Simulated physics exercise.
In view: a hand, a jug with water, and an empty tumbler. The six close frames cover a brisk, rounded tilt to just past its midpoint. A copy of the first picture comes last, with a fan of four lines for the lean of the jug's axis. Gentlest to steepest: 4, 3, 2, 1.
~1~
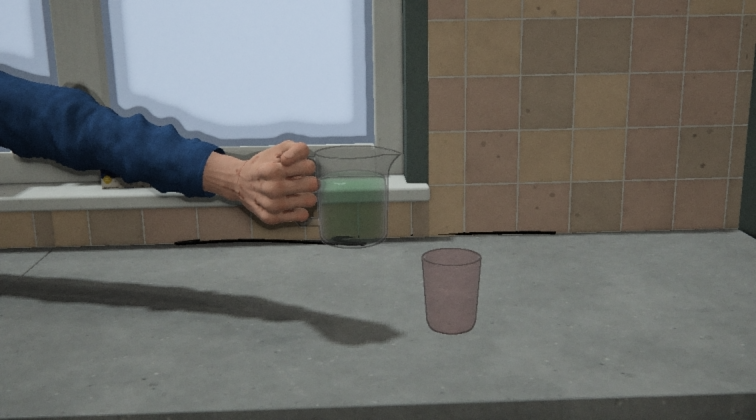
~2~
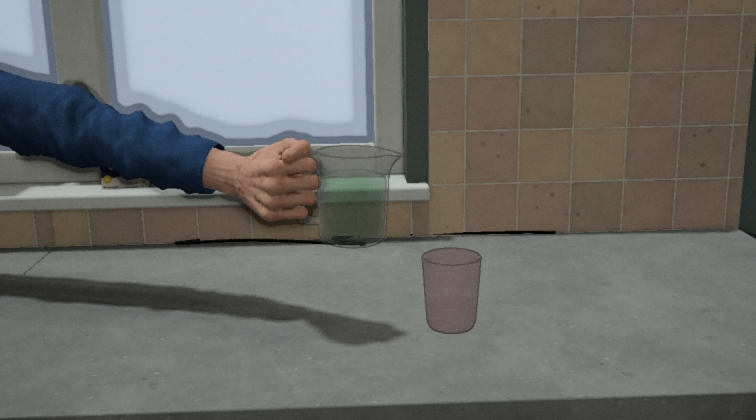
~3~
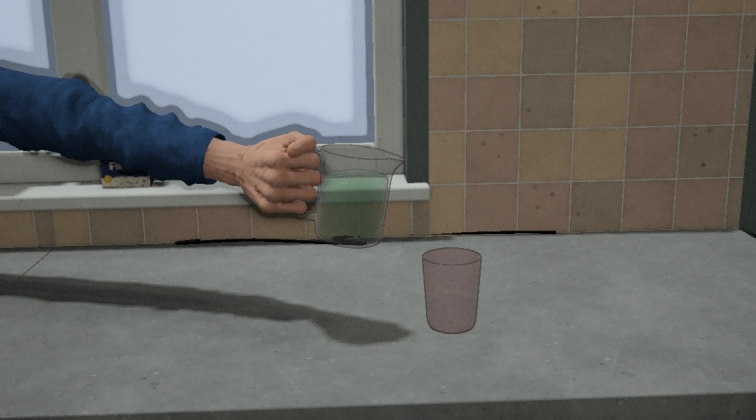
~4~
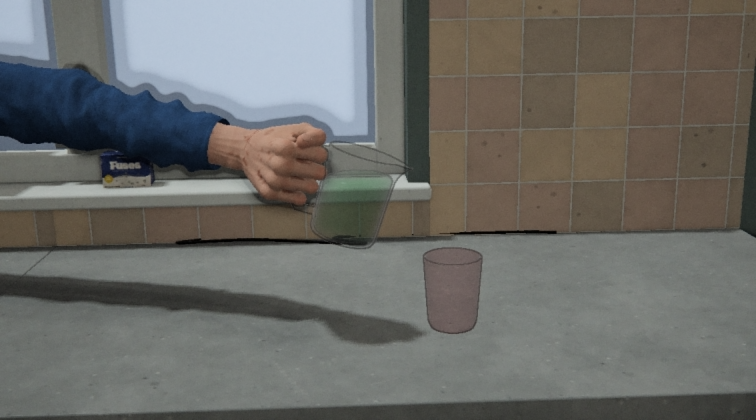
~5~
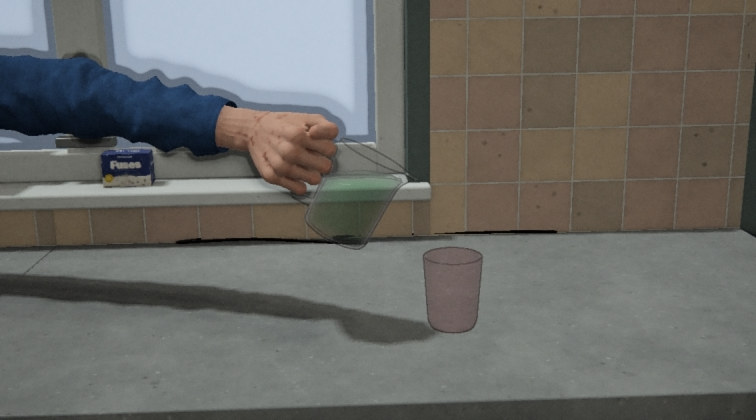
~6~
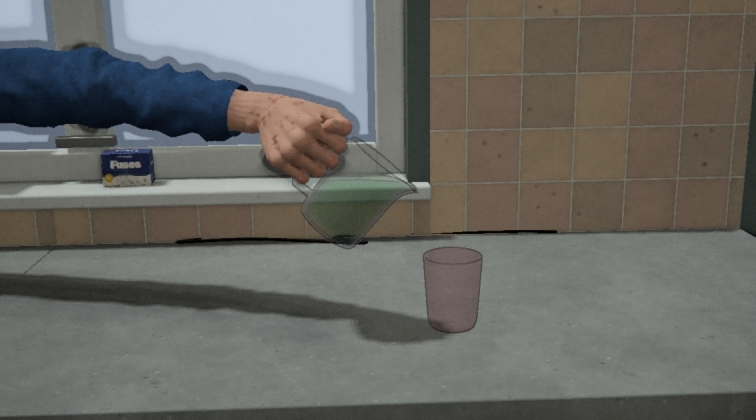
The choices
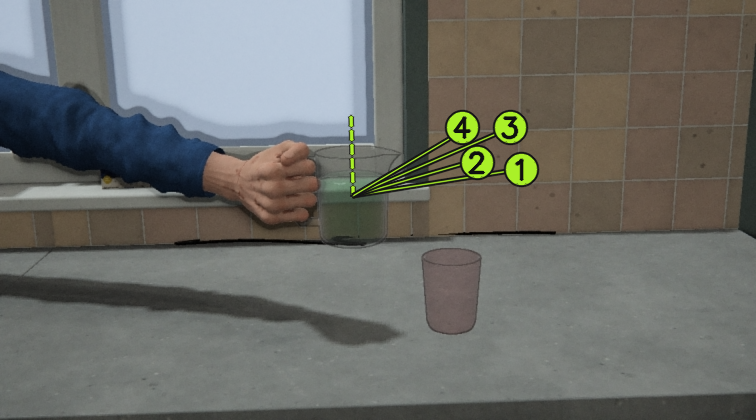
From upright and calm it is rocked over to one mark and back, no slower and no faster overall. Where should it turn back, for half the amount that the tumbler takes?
Use mark 4.
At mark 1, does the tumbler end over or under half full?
Over.
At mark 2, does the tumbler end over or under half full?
Over half.
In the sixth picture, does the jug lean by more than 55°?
No, it does not.
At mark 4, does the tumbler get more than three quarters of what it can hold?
No, it does not.
On the marked copy, 1 at (504, 171); 2 at (460, 164); 3 at (494, 134); 4 at (449, 138).
If 1 is chosen, the tumbler is filled to the brim; 7 % of the water is spilt.
If 2 is chosen, the tumbler ends with about 88 % of what it can hold.
If 3 is chosen, the tumbler ends with about 67 % of what it can hold.
If 4 is chosen, the tumbler ends with about 47 % of what it can hold.
